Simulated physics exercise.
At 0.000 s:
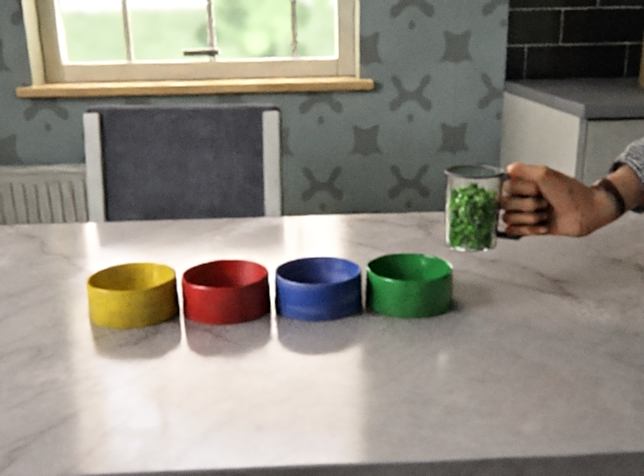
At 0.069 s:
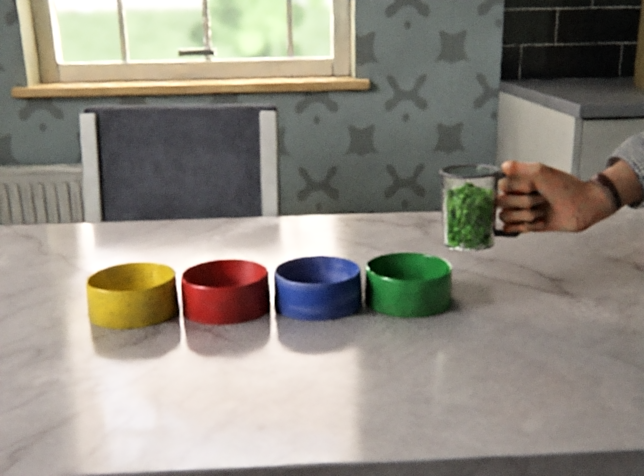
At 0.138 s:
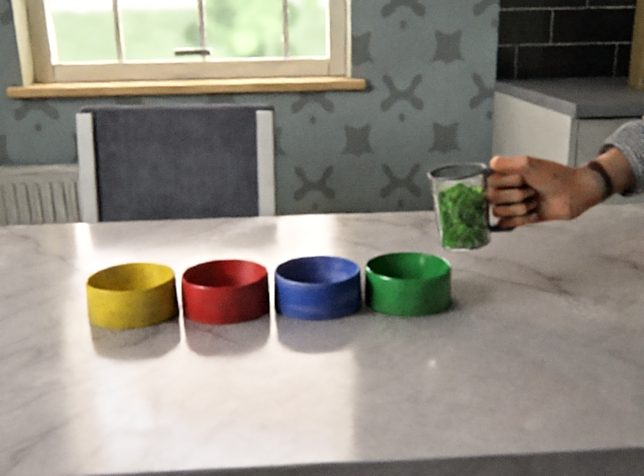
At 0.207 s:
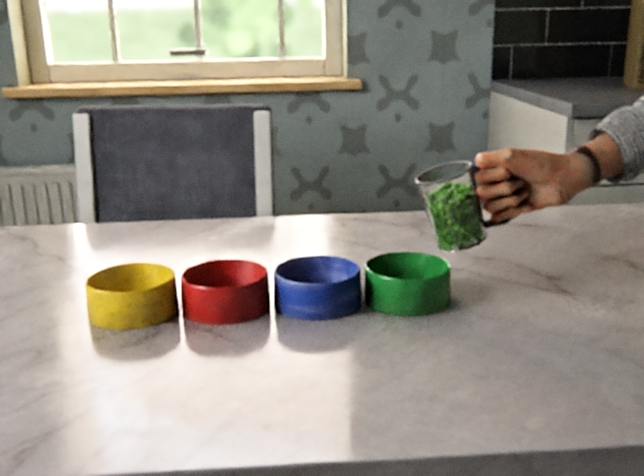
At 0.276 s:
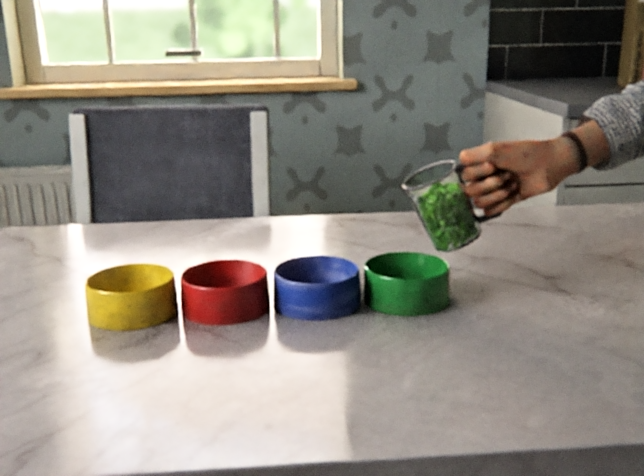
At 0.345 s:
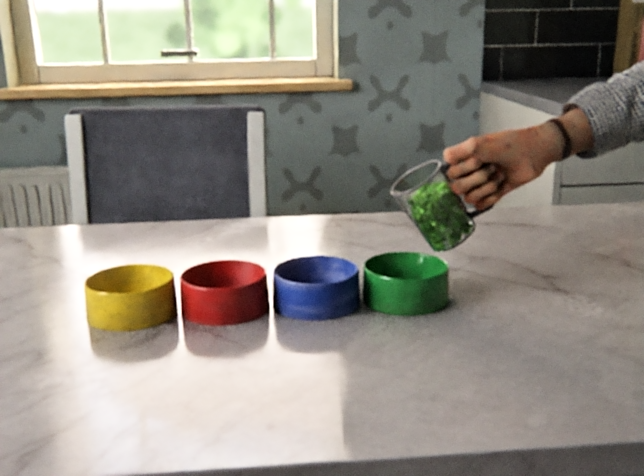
A hand tilting a clear measuring cup of green peas leftward above the green dish beside blue, red and yellow dishes.
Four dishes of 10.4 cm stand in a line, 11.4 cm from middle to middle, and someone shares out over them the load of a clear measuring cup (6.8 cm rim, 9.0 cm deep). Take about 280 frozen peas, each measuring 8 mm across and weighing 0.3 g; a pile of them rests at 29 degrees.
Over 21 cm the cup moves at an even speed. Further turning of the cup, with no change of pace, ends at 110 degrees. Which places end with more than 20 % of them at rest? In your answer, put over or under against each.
Red dish - over; blue dish - over; green dish - under; yellow dish - under; counter - under.
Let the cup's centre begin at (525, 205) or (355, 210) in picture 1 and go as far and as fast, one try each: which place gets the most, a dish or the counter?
The winner: Blue; yellow.
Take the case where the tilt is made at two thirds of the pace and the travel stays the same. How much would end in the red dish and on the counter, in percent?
That gives red 100 with 0 for the counter.
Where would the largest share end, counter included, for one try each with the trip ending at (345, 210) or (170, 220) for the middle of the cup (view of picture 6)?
Blue; blue.
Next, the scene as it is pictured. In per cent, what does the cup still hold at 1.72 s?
I'd say close to 0 per cent.
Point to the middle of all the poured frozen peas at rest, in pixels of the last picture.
Approximately (289, 297) in the last view.
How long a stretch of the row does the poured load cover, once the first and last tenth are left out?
The stretch is around 14 cm long.
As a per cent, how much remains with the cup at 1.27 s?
Somewhere near 40 per cent of the load.
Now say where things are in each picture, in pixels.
Cup at (472, 208), tilt 0 degrees, lip at (446, 172), moved 0.0 cm; middle of the pieces at (471, 214); green dish at (409, 267); blue dish at (318, 270); red dish at (225, 273); yellow dish at (132, 277), in the first frame.
Cup at (469, 208), tilt 2 degrees, lip at (441, 173), moved 0.3 cm; middle of the pieces at (468, 214), in the second frame.
Cup at (462, 207), tilt 9 degrees, lip at (430, 177), moved 1.1 cm; middle of the pieces at (461, 213), in the third frame.
Cup at (453, 207), tilt 17 degrees, lip at (417, 182), moved 2.1 cm; middle of the pieces at (453, 213), in the fourth frame.
Cup at (444, 207), tilt 25 degrees, lip at (404, 188), moved 3.1 cm; middle of the pieces at (445, 213), in the fifth frame.
Cup at (435, 208), tilt 33 degrees, lip at (393, 194), moved 4.1 cm; middle of the pieces at (437, 213); green dish at (406, 265); blue dish at (316, 270); red dish at (224, 274); yellow dish at (129, 279). The cup turns about 115 degrees a second and travels 14 cm a second, in the sixth frame.
After 0.90 s, tilt 97 degrees; cup holds 100 %.
After 1.27 s, tilt 110 degrees; cup holds 40 %, blue 55 %.
Then, at 1.72 s, tilt 110 degrees; cup holds 0 %, red 35 %, blue 55 %.
In the end, at 2.4 s, red 35 %, blue 55 %, green 0 %, yellow 0 %, counter 10 %.
